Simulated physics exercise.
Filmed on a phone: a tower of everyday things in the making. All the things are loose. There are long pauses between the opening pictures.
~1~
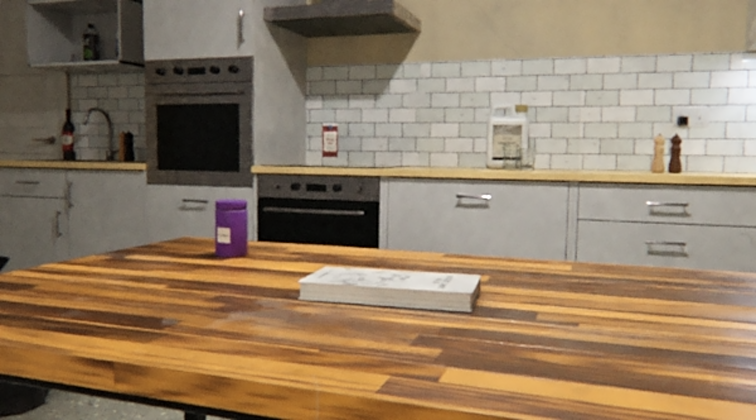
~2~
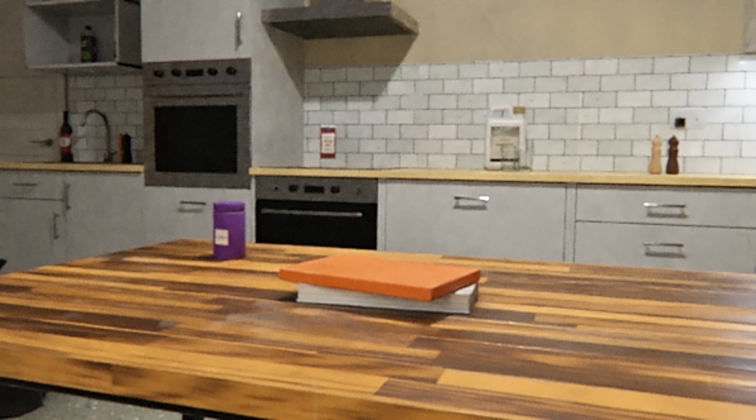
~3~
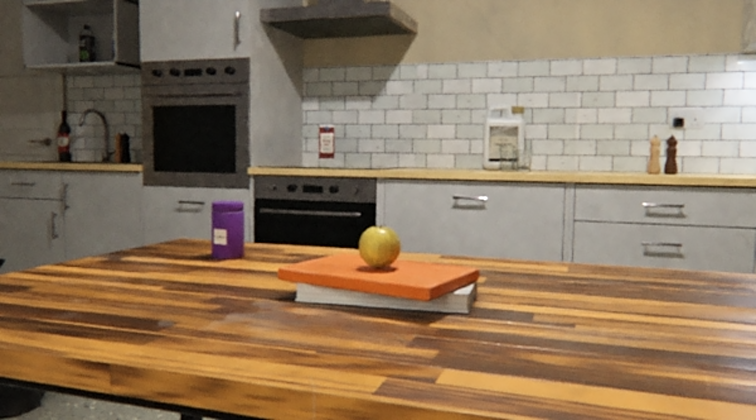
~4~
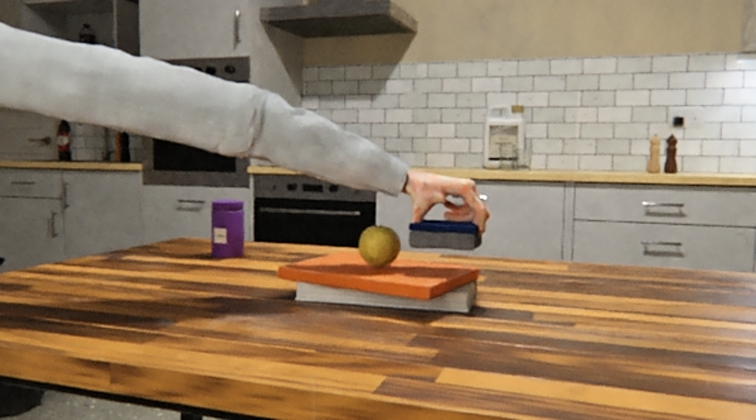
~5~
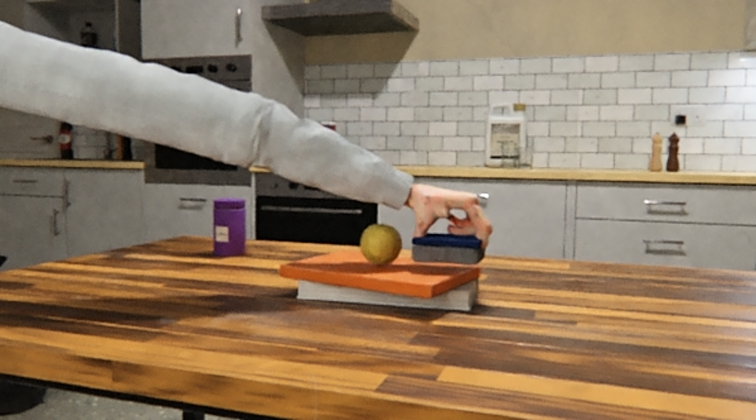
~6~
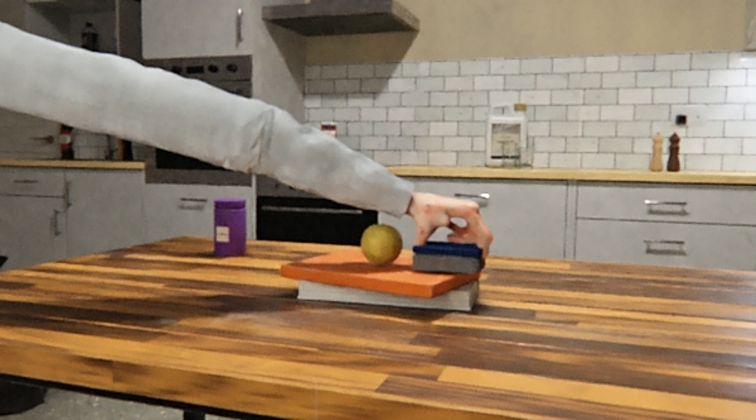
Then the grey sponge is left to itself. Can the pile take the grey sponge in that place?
It keeps its balance.
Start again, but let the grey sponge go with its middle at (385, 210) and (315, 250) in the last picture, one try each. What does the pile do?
In the first case it gives way; in the second case it holds.
Then, 0.70 s later than the last frame, all is still.
Then, 1.80 s later than the last frame, grey sponge resting near (450, 258).
When it is over, all 5 as before. End places, in pixels of the last picture, grey sponge near (450, 258). The pile stays up.
